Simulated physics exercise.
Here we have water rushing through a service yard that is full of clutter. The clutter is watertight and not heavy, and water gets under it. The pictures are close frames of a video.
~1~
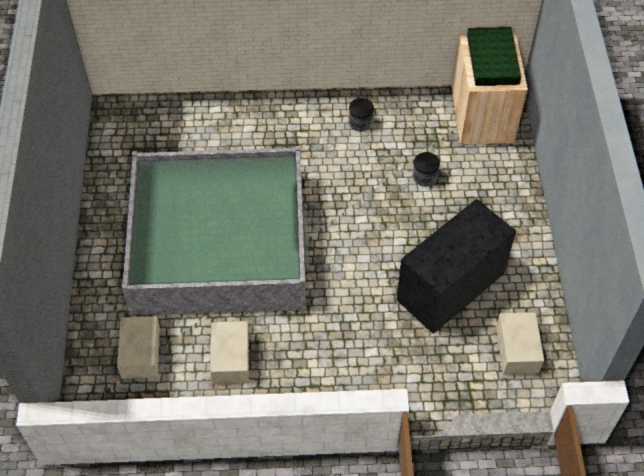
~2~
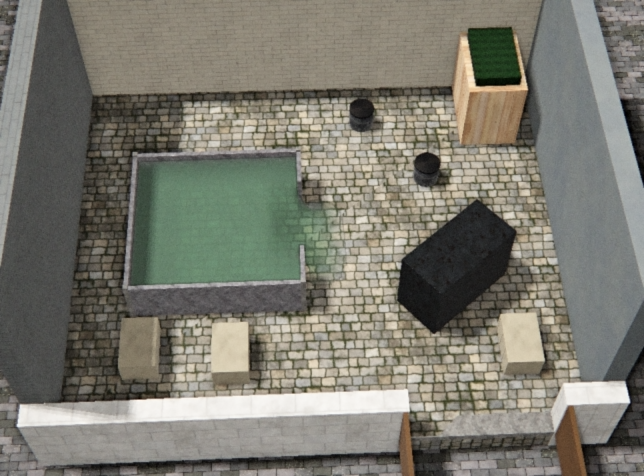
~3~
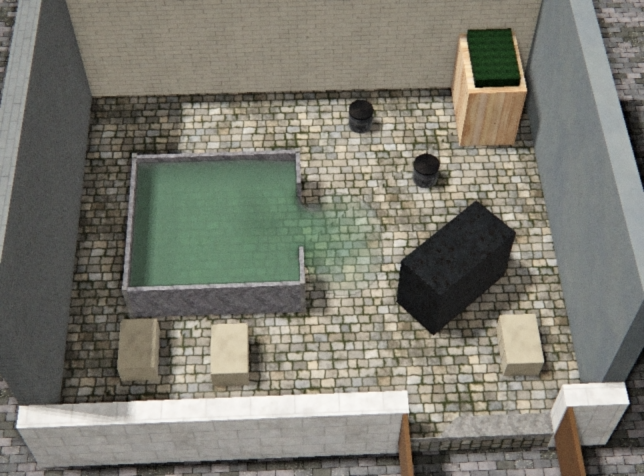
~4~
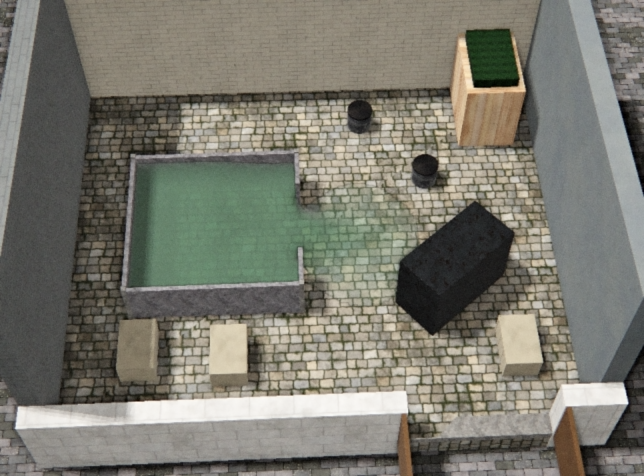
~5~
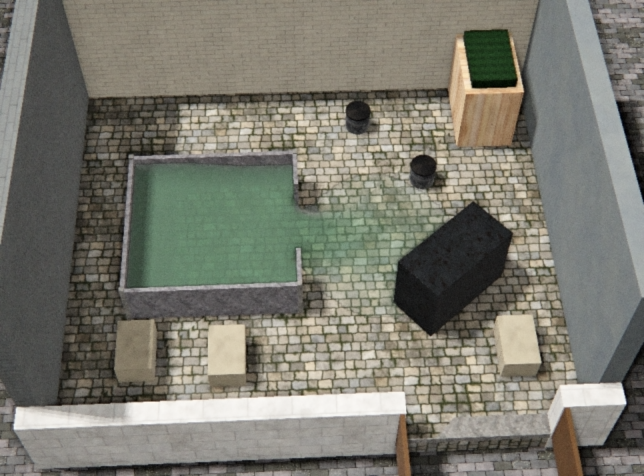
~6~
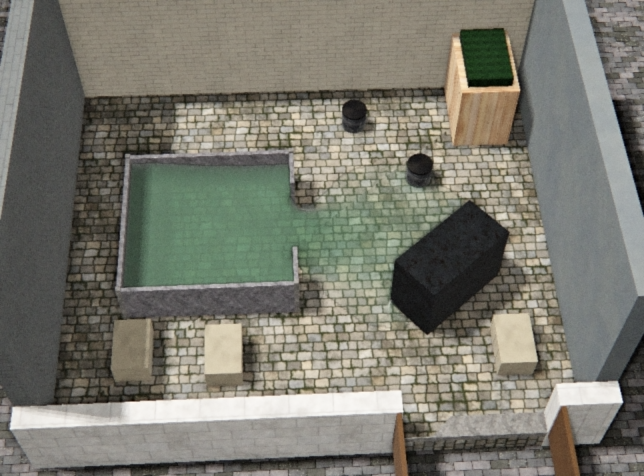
Green water slips out through a gap in the right side of a low stone tank and spreads thinly across the paving toward a black block. Seen from above, the walled cobbled yard also holds three pale crates near the front, two small dark drums, and a green-topped wooden box at back right. These objects stay put while the view drifts very slightly.
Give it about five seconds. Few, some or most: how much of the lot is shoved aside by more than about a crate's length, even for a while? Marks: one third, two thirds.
Share: Under a third.
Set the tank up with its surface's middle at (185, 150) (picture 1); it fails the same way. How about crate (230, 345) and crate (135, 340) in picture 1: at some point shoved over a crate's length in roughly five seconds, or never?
In that order: No, no.
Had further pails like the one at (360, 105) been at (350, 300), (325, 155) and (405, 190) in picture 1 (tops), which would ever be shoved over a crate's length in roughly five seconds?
As listed: Less than that, short of that, shifted that much.
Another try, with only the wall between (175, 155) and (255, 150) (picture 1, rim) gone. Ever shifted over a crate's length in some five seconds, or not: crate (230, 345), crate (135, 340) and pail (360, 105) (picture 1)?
In that order: No, never so far, shifted that much.
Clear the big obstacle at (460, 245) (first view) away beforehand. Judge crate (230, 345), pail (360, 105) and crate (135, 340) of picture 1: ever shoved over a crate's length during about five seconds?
In that order: Under that, short of that, never so far.
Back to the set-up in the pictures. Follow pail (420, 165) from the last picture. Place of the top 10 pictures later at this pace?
Roughly at (482, 138).
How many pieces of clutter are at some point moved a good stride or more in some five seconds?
1 of them.
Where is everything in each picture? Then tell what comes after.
In the first picture, a crate at (229, 346), on the bottom; a crate at (521, 337), on the bottom; 0 of 5 have shifted.
In the second picture, a crate at (230, 347) rests on the ground; a crate at (522, 337) rests on the ground; 0 of 5 have shifted.
In the third picture, a crate at (229, 348), on the bottom; a crate at (522, 338), on the bottom; 0 of 5 have shifted.
In the fourth picture, a crate at (228, 348), on the bottom; a crate at (520, 338), on the bottom; 0 of 5 have shifted.
In the fifth picture, a crate at (226, 349), on the bottom; a crate at (519, 339), on the bottom; 0 of 5 have shifted.
In the sixth picture, a crate at (223, 348), on the bottom; a crate at (515, 338) rests on the ground; 0 of 5 have shifted.
A moment on, 0 of 5 are well off their spots; 0 afloat.
Next, 1 of 5 are well off their spots; 1 afloat.
Later, 1 of 5 are well off their spots; 1 afloat.
In the end, 1 of 5 are well off their spots, and 1 have been at some point; 1 afloat.
